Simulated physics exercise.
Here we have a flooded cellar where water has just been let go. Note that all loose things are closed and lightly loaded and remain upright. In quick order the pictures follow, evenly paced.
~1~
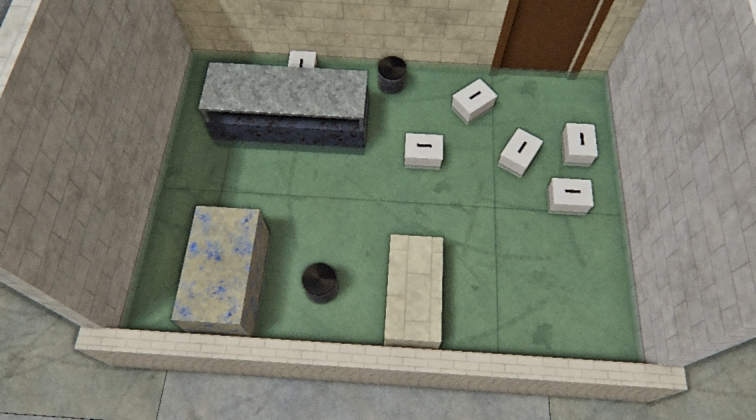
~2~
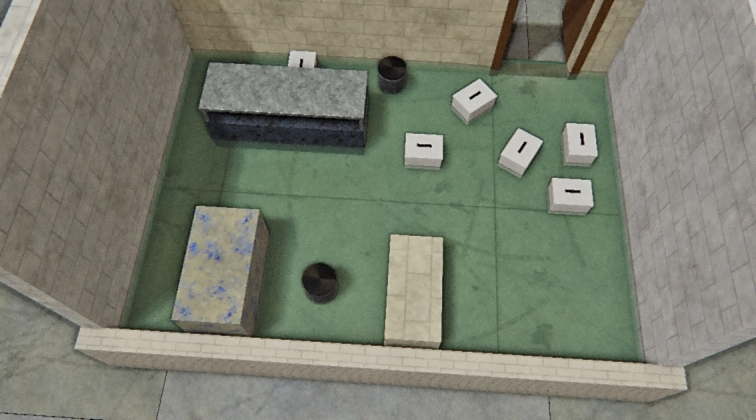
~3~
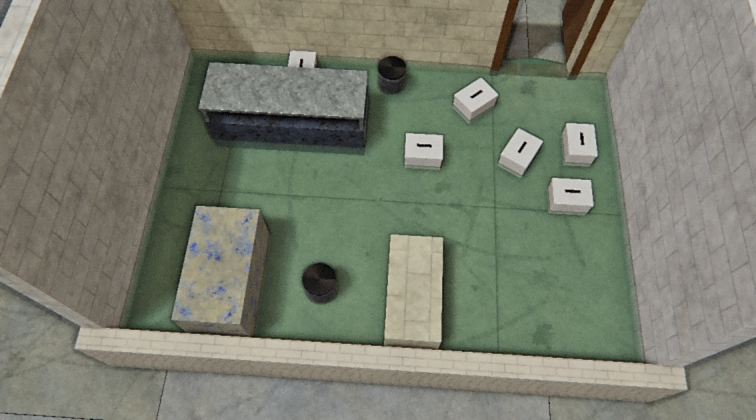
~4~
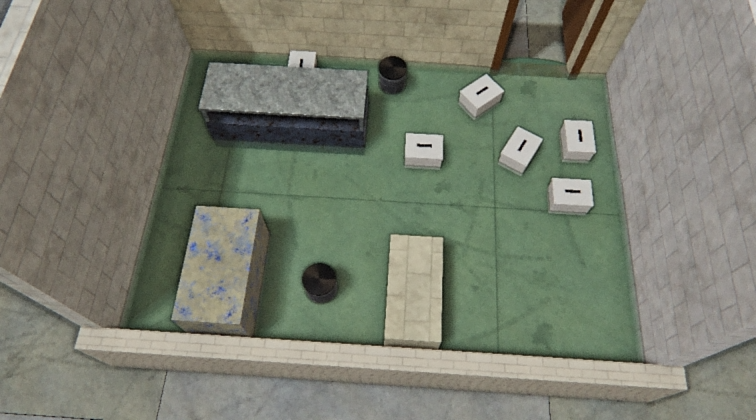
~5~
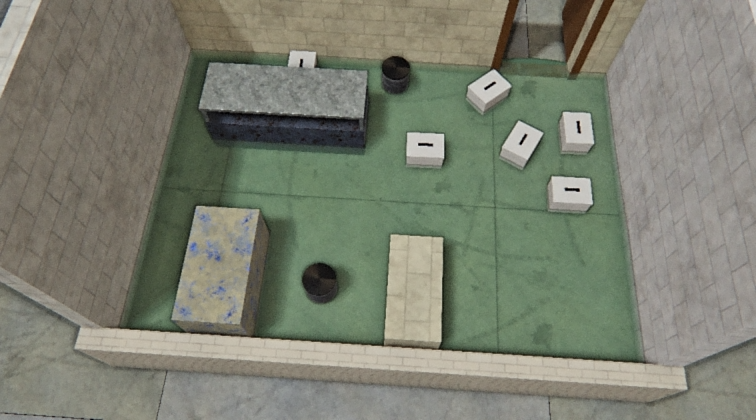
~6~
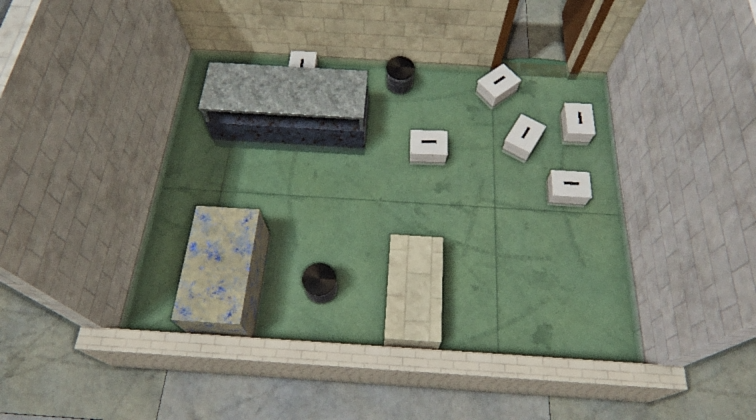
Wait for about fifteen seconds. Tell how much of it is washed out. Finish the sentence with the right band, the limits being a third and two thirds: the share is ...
The share is two thirds or more.
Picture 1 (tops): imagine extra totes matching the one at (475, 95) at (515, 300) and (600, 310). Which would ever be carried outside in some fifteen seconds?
Going one by one, I'd say it doesn't leave and then it doesn't leave.
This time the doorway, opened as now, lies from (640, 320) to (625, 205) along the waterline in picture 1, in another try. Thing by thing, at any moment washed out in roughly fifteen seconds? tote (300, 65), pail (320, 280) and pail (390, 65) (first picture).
Item one never gets out, item two never gets out, item three never gets out.
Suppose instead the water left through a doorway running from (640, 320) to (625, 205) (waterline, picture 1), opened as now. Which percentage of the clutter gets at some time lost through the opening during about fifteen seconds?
It comes to some 60 per cent of the lot.
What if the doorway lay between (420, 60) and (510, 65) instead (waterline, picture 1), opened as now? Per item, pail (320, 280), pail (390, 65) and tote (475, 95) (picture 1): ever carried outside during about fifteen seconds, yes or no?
Answer, item by item: Not lost, lost, lost.
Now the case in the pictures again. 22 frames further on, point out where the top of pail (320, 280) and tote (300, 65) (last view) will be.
(340, 260) and (408, 77), roughly.
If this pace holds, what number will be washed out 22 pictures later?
I reckon 6.
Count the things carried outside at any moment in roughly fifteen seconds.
Result - 6.
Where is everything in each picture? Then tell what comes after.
A tote at (475, 96), afloat; a tote at (582, 139), afloat; 0 of 8 have shifted, in the first picture.
A tote at (475, 96) floats; a tote at (582, 139) floats; 0 of 8 have shifted, in the second picture.
A tote at (477, 95) floats, close to its start; a tote at (582, 139) floats; 0 of 8 have shifted, in the third picture.
A tote at (482, 91) floats, close to its start; a tote at (580, 136), afloat, close to its start; 2 of 8 have shifted, in the fourth picture.
A tote at (490, 86) floats, close to its start; a tote at (578, 128) floats, close to its start; 3 of 8 have shifted, in the fifth picture.
A tote at (499, 80) floats, a stride from its start; a tote at (580, 118), afloat, close to its start; 6 of 8 have shifted, in the sixth picture.
A moment on, 1 of 8 are out; 7 afloat.
Next, 3 of 8 are out; 5 afloat.
Later, 6 of 8 are out; 2 afloat.
In the end, 6 of 8 are out; 2 afloat.
